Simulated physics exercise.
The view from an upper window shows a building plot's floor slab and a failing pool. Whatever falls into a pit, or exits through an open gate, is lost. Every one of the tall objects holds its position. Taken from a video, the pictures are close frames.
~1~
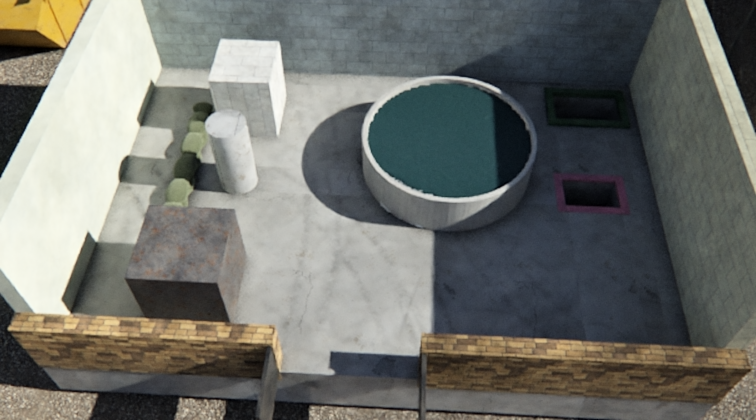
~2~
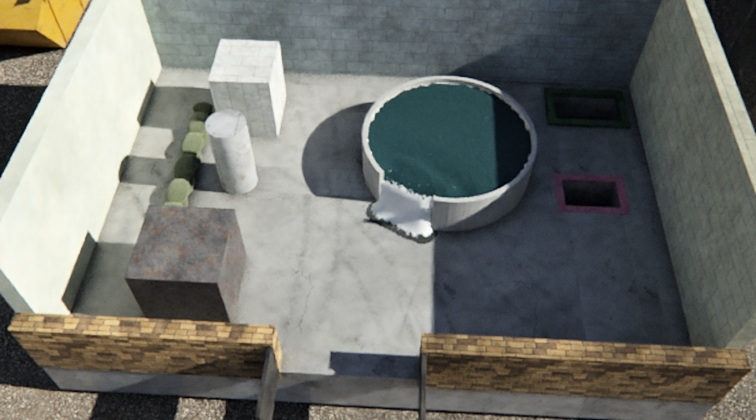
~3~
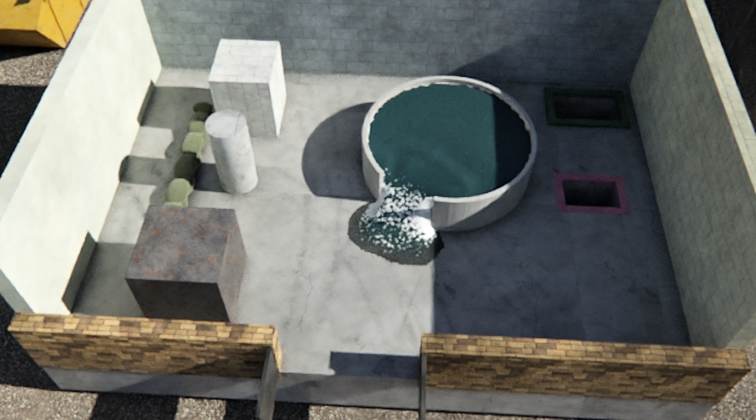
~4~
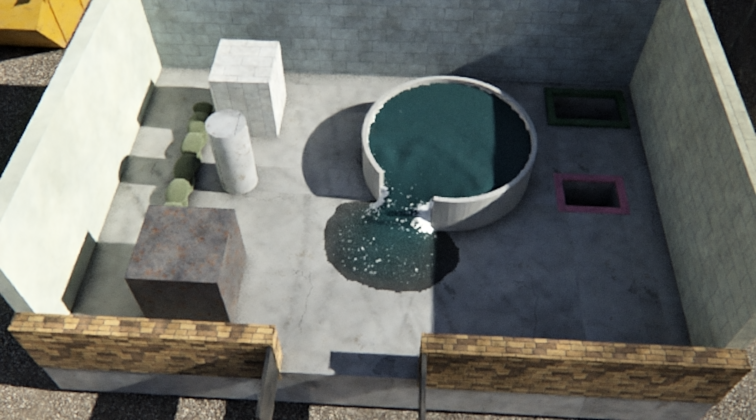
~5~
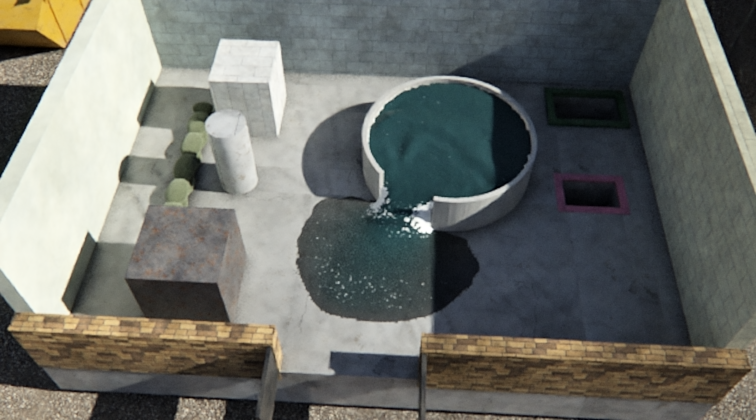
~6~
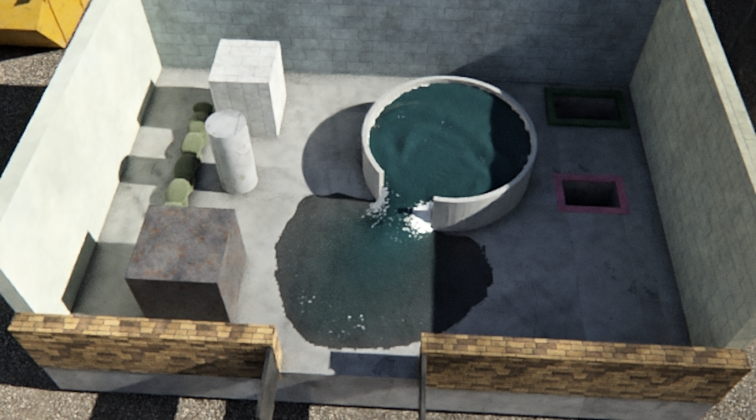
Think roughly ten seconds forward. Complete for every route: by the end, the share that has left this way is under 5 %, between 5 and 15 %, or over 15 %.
By the end, the share via the gate is over 15 %; the share via the pink pit is under 5 %; the share via the green pit is under 5 %.
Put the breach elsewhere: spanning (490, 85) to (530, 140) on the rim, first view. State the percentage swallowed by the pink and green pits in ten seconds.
Approximately, pink takes 8 % and green takes 50 %.
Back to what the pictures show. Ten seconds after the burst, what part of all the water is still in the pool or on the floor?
Roughly 58 parts in every hundred.
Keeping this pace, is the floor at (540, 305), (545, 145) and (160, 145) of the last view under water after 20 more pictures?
Well, in turn they'd be wet underfoot, dry underfoot and dry underfoot.
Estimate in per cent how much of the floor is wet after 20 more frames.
Near 40 in a hundred.
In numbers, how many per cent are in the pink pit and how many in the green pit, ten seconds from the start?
That's 0 per cent for the first and 0 per cent for the second.
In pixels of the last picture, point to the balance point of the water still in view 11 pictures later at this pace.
Around pixel (414, 197) of the last picture.
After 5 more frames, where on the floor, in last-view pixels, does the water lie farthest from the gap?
The farthest point of the front sits at (173, 348).
A moment on, water covers 20 % of the floor; the gate 3 %, the pink pit 0 %, the green pit 0 %.
Next, water covers 30 % of the floor; the gate 8 %, the pink pit 0 %, the green pit 0 %.
Then, water covers 40 % of the floor; the gate 17 %, the pink pit 0 %, the green pit 0 %.
Later, water covers 55 % of the floor; the gate 30 %, the pink pit 0 %, the green pit 0 %.
In the end, water covers 75 % of the floor; the gate 41 %, the pink pit 1 %, the green pit 0 %.
